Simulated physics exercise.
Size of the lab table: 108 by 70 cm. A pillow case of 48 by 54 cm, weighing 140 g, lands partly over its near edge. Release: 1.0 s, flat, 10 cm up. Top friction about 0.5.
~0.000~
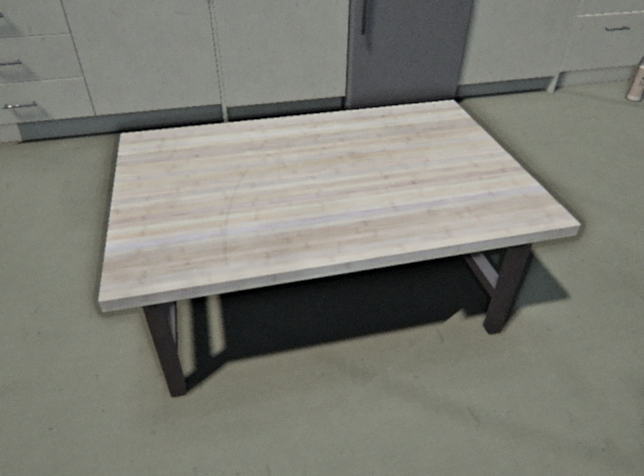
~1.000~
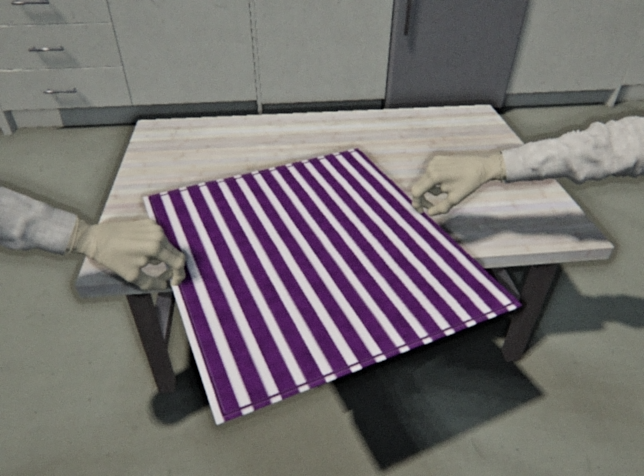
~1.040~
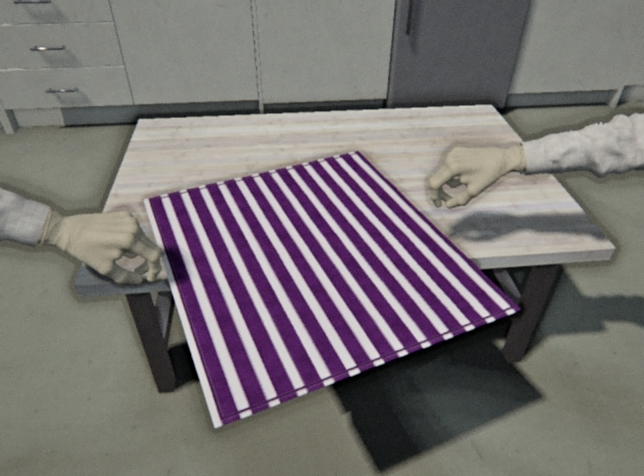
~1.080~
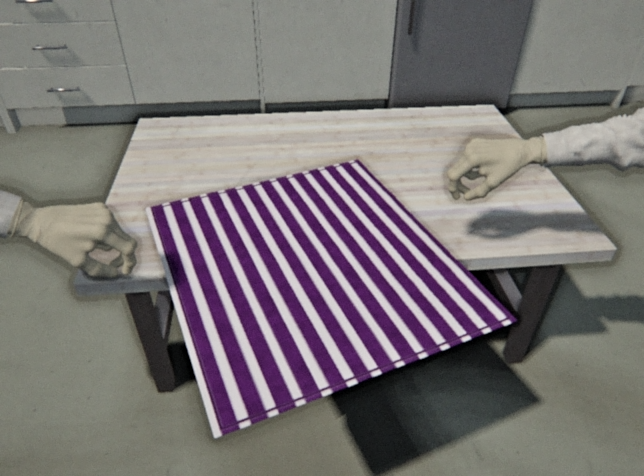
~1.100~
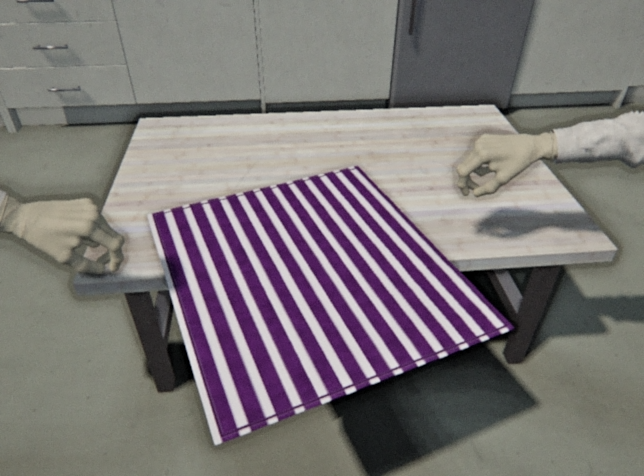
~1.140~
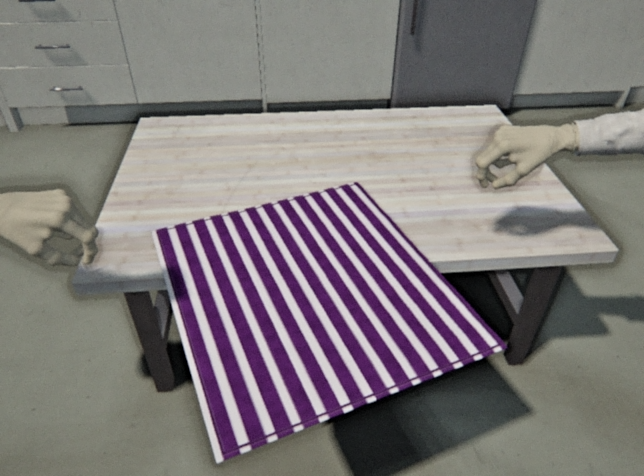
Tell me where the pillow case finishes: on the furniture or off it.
Overboard.
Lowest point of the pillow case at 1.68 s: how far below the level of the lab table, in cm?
About 44 cm.
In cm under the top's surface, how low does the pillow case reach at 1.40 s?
About 44 cm.
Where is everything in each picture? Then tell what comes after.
In the first frame, the bare lab table.
In the second frame, pillow case corners (218, 425) (144, 198) (358, 149) (522, 306).
In the third frame, pillow case corners (216, 428) (144, 200).
In the fourth frame, pillow case corners (215, 438) (146, 209).
In the fifth frame, pillow case corners (216, 445) (148, 215).
In the sixth frame, pillow case corners (218, 463) (152, 232) (357, 183) (507, 348).
After 1.4 s, 15 % of the pillow case is still over the top.
After 1.7 s, 0 % of the pillow case is still over the top.
After 1.9 s, 0 % of the pillow case is still over the top.
After 2.2 s, 0 % of the pillow case is still over the top.
After 4.4 s, 0 % of the pillow case is still over the top.
